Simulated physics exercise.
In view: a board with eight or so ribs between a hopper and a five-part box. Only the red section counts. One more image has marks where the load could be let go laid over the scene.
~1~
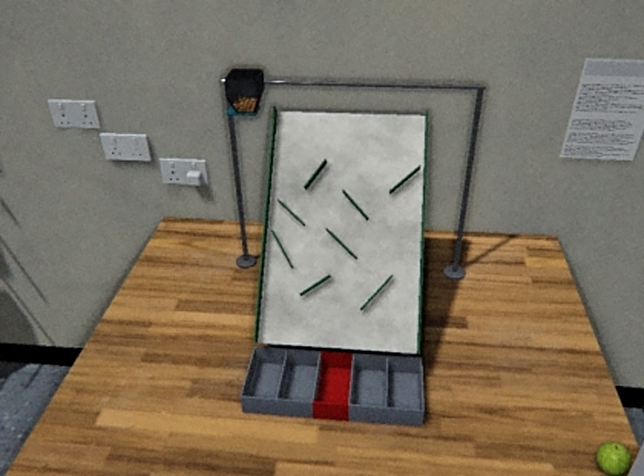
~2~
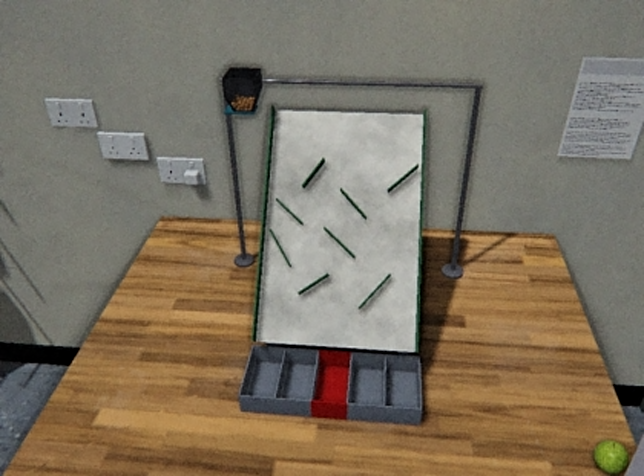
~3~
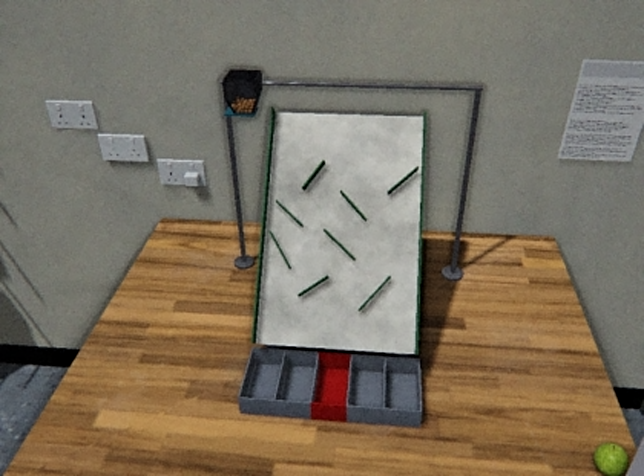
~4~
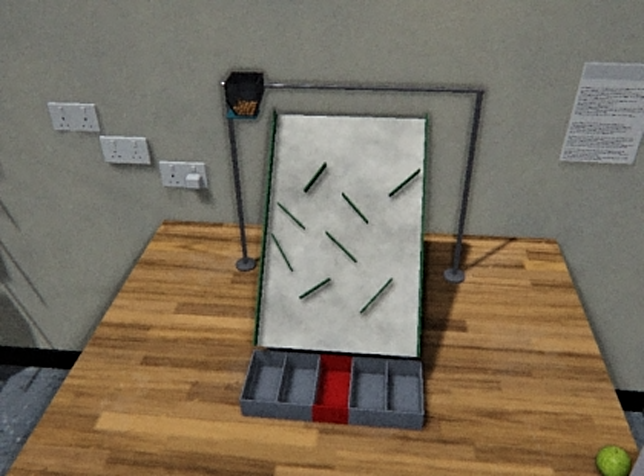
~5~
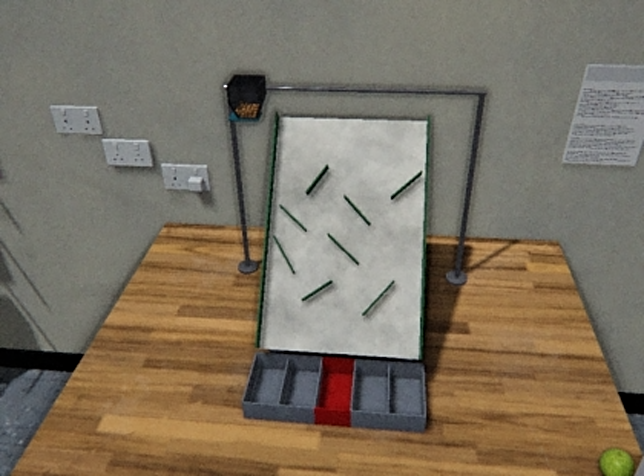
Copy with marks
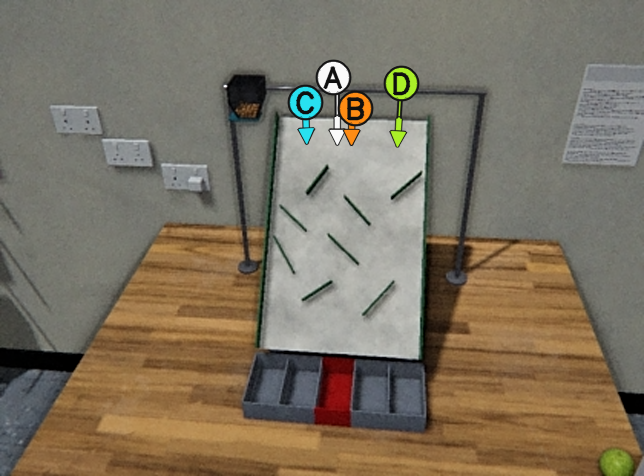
On a wooden tabletop against a grey wall with white sockets, seen from the front and slightly above, a pale, green-edged board leans upright. Short dark green ribs slant across it, a dark hopper of small orange-brown pieces hangs at upper left from a metal frame, and a grey five-part box with a red middle section sits below. Nothing on the table moves; only the camera shifts very slightly.
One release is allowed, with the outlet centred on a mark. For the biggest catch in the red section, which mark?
The answer is mark D.
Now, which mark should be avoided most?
That is mark C.
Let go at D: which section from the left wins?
It is the third one.
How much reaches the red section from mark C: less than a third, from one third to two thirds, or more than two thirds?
It is less than a third.
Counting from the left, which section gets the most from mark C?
The first from the left.
On the marked copy, mark A meets the board at (337, 139); mark B meets the board at (351, 139); mark C meets the board at (306, 138); mark D meets the board at (397, 140).
Choosing A, about half in the red section, about half in other sections.
Choosing B, about half in the red section, about half in other sections.
Choosing C, a stray few in the red section, most in other sections, about a quarter held on the board.
Choosing D, most in the red section, about a quarter in other sections.
